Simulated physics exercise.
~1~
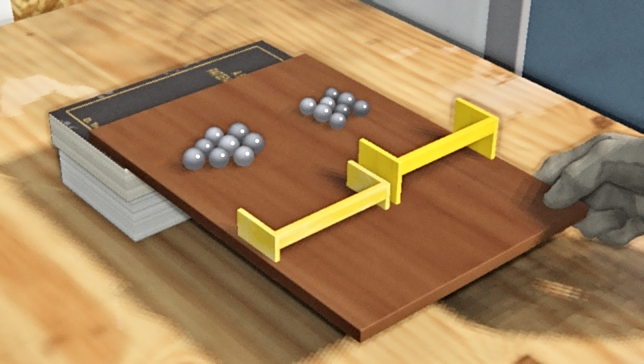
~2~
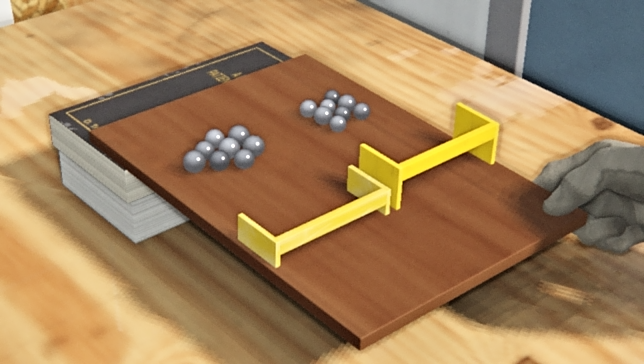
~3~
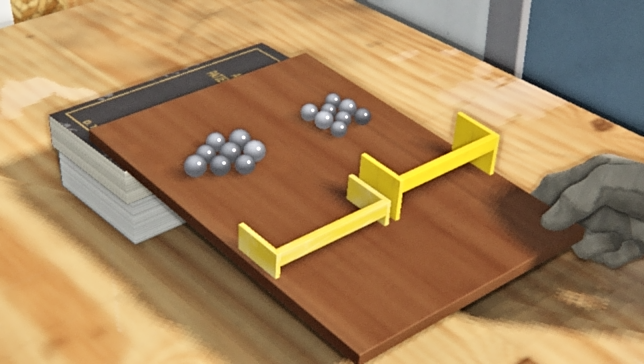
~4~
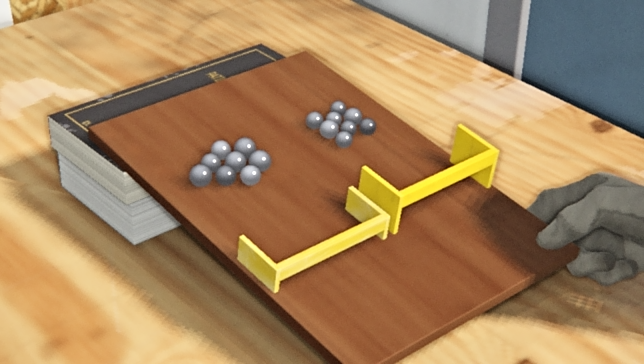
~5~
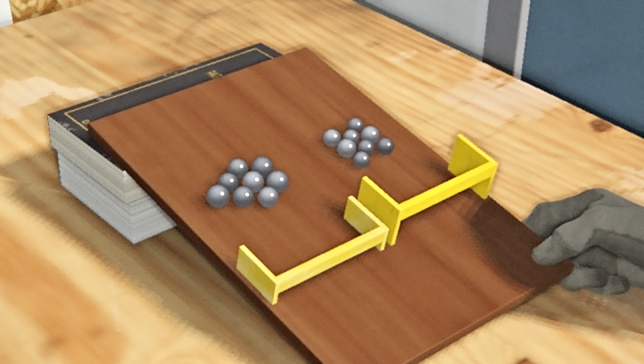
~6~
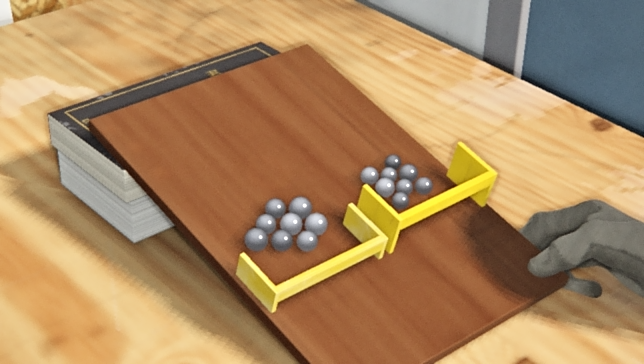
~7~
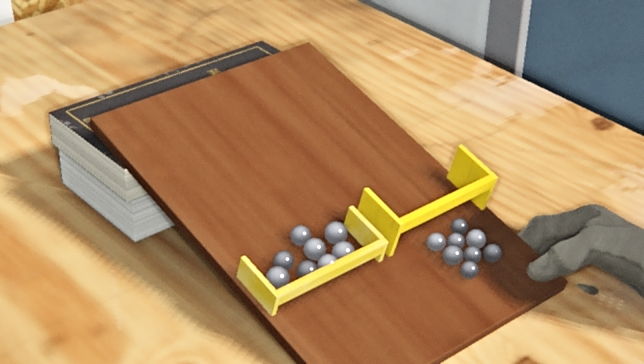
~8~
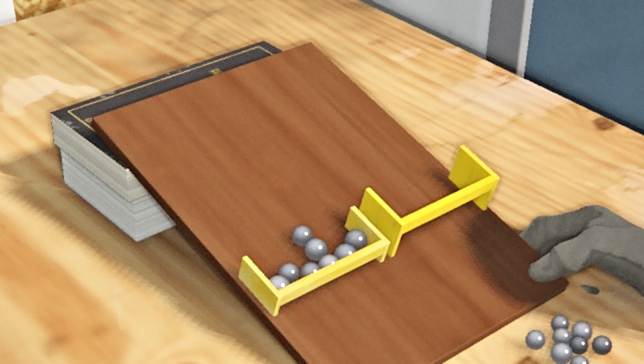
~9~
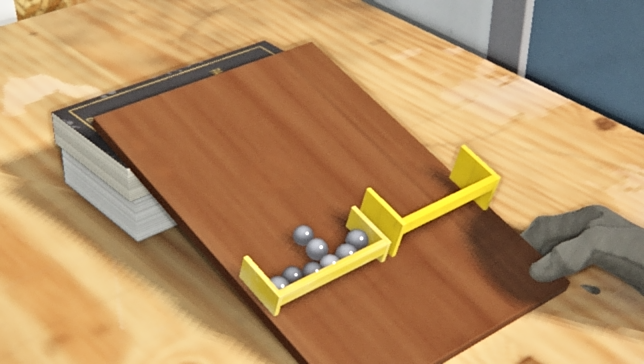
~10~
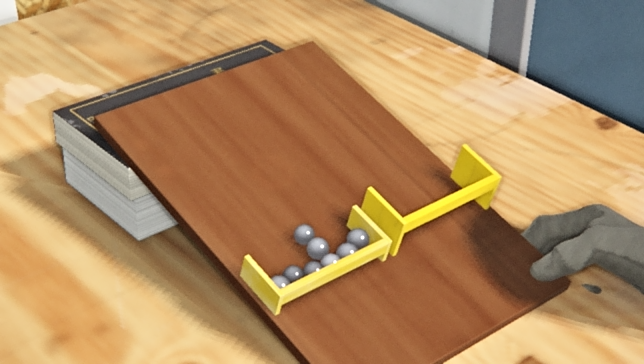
We see a gloved-looking grey hand lower one end of a brown board propped on books, sending two clusters of grey balls rolling toward yellow bars; the farther cluster passes under its bar and off the board out of view, while the nearer stays gathered behind its bar.
